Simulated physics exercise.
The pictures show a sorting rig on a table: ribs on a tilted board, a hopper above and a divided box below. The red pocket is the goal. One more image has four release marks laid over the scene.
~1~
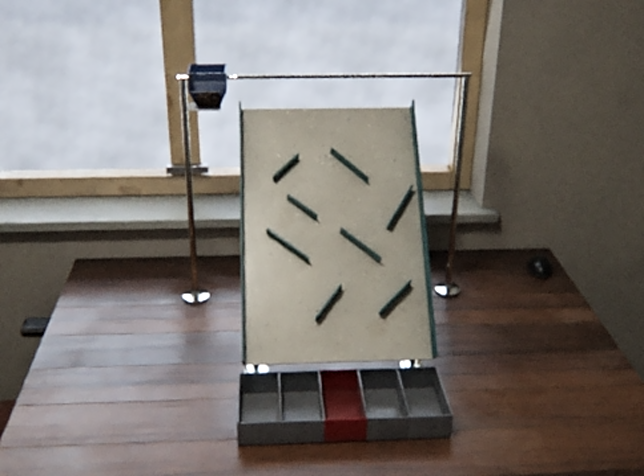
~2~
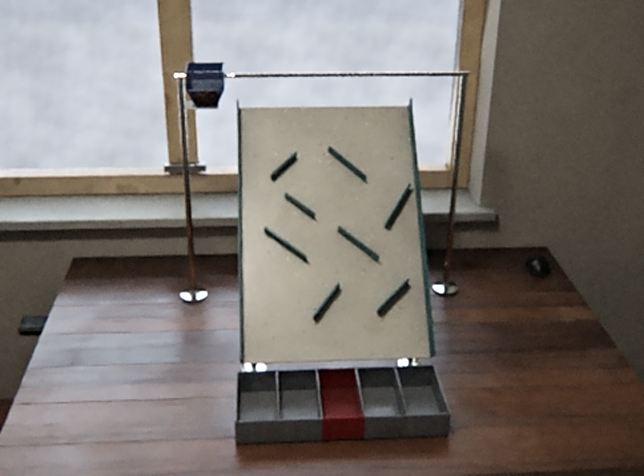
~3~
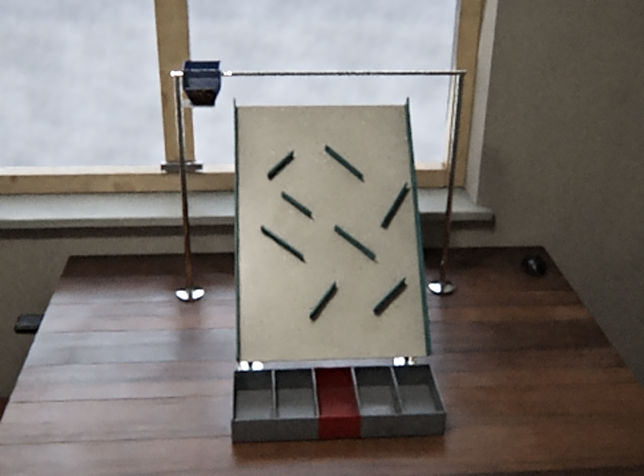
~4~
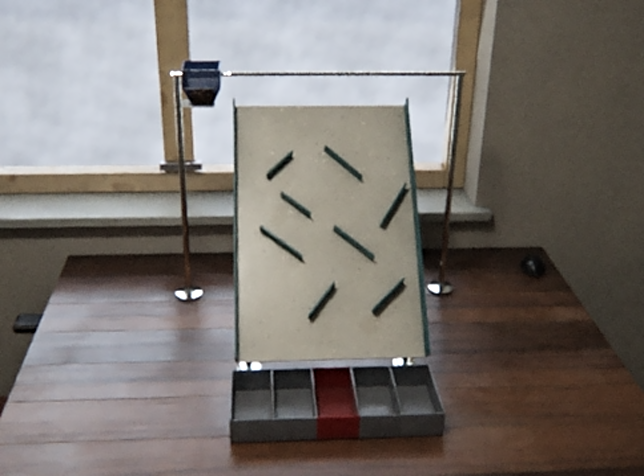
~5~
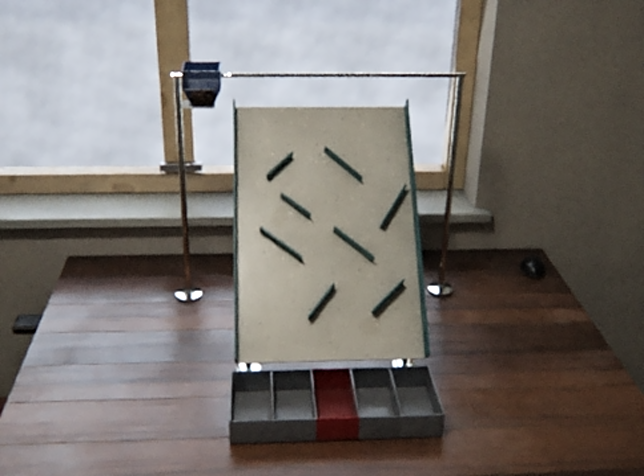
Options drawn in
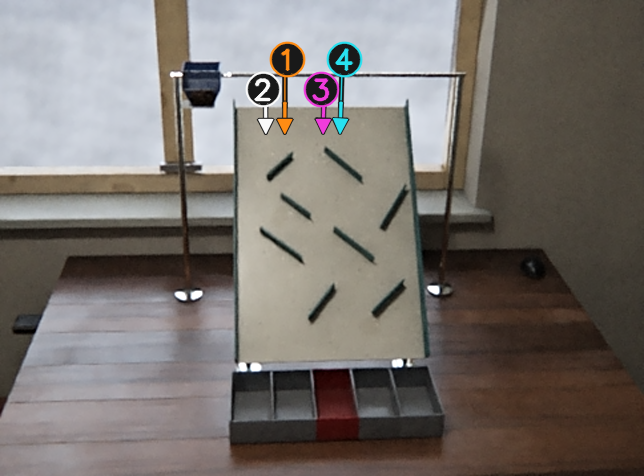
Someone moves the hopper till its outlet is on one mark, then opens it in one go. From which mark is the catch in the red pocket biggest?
4 beats the others.
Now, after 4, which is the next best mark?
The answer is 3.
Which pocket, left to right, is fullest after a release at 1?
The first.
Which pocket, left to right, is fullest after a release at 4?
The third from the left.
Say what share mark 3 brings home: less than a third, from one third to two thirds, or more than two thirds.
From one third to two thirds.
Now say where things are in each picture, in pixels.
The first frame shows hopper (209, 98), chocolate balls, door shut.
The second frame shows ribs (271, 175) to (296, 152), (329, 146) to (366, 177), (285, 193) to (315, 214).
The third frame shows ribs (383, 223) to (407, 182), (262, 225) to (303, 255), (335, 225) to (376, 256).
The fourth frame shows ribs (309, 315) to (335, 282), (374, 309) to (404, 278).
The fifth frame shows red pocket (338, 427), number 3 of 5 from the left.
On the marked copy, mark 1 meets the board at (284, 128); mark 2 meets the board at (265, 128); mark 3 meets the board at (323, 128); mark 4 meets the board at (340, 128).
Choosing 1, about a tenth in the red pocket, roughly two thirds in other pockets, roughly a quarter outside the box.
Choosing 2, just a few in the red pocket, the larger part in other pockets, roughly a quarter outside the box.
Choosing 3, roughly half in the red pocket, roughly a quarter in other pockets, roughly a quarter outside the box.
Choosing 4, roughly two thirds in the red pocket, roughly a quarter in other pockets, about a tenth outside the box.
